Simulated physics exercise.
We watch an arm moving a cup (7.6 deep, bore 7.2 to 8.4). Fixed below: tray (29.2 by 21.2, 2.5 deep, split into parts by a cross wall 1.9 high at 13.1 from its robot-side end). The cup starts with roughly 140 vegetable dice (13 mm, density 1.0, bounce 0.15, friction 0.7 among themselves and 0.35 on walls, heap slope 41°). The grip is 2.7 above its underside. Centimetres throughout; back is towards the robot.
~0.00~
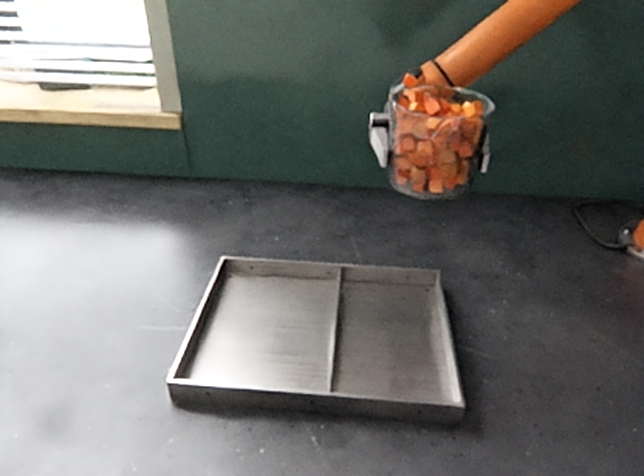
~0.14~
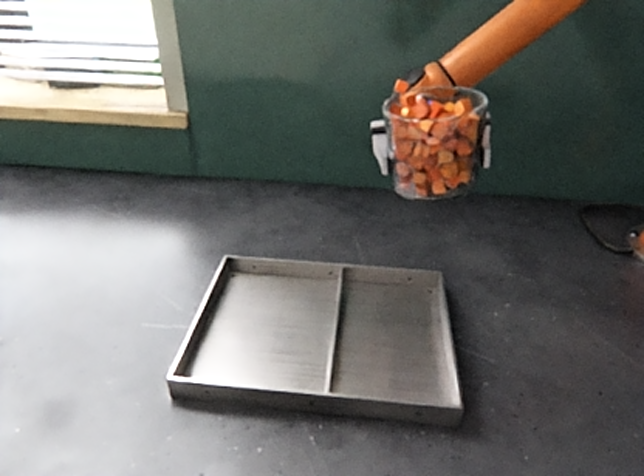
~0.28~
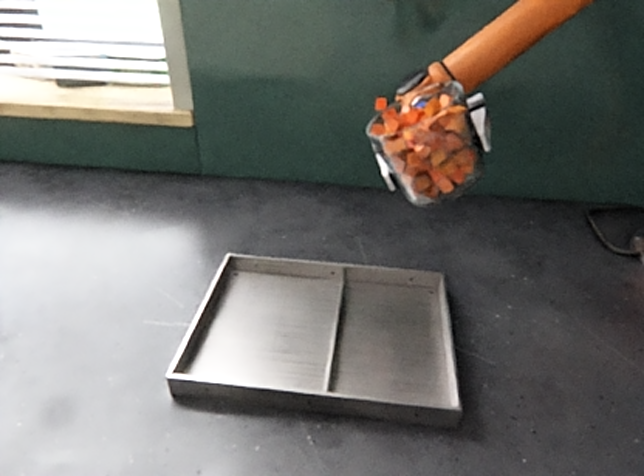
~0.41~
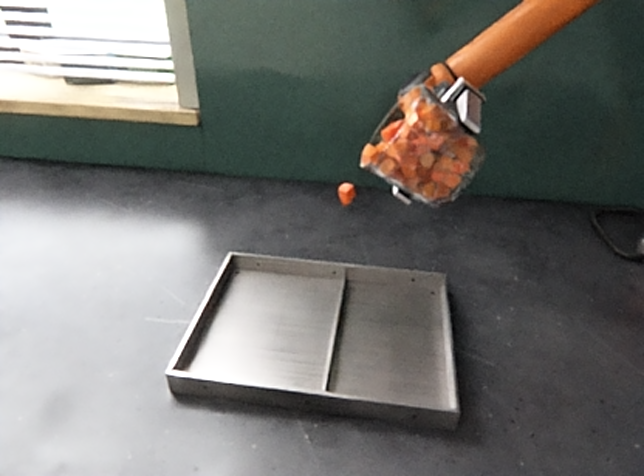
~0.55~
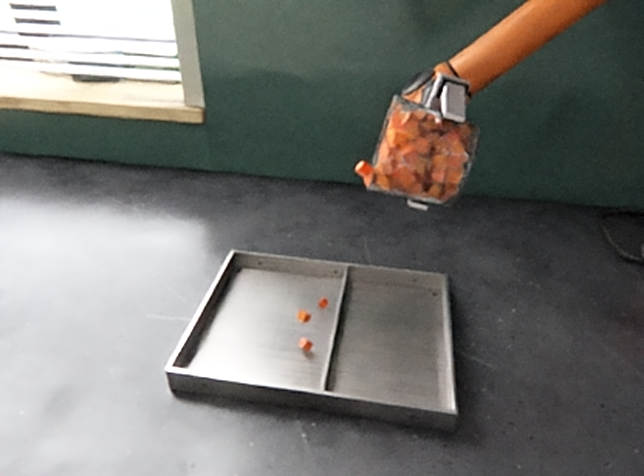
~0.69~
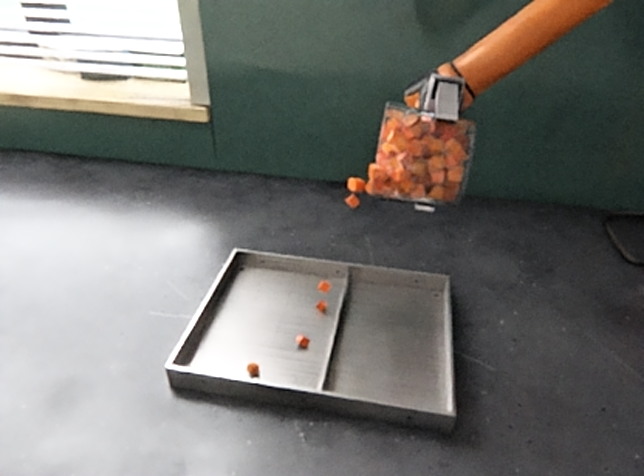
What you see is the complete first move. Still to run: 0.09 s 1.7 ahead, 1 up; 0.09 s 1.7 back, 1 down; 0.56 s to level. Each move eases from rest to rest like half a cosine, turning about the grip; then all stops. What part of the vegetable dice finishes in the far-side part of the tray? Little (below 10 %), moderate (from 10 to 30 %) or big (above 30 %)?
Share in the far-side part of the tray: Big (above 30 %).
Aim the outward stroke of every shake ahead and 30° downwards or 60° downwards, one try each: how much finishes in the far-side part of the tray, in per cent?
Some 35 and 20 per cent.
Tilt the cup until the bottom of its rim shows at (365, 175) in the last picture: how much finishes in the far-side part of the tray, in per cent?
Some 30 per cent.
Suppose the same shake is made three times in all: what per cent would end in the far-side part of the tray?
It would be near 80 per cent.
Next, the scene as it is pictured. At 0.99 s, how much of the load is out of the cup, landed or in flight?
Some 50 per cent.
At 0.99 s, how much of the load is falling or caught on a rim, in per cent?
Roughly 26 per cent.
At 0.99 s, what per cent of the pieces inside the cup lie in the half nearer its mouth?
About 80 per cent.
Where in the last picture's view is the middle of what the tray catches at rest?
Near (297, 325).
After 0.99 s, tilted 77° forward, highest piece 26 above the table; 72 in the cup, 32 in the far-side part, 1 in the robot-side part, 36 in flight or on a rim.
After 1.28 s, tilted 14° forward, highest piece 28 above the table; 70 in the far-side part, 67 in the cup, 3 in the robot-side part, 1 in flight or on a rim.
After 1.63 s, level, highest piece 28 above the table; 71 in the far-side part, 67 in the cup, 3 in the robot-side part.
After 2.68 s, level, highest piece 28 above the table; 71 in the far-side part, 67 in the cup, 3 in the robot-side part.
At rest, 71 in the far-side part, 67 in the cup, 3 in the robot-side part. That is 50 % in the far-side part of the tray.
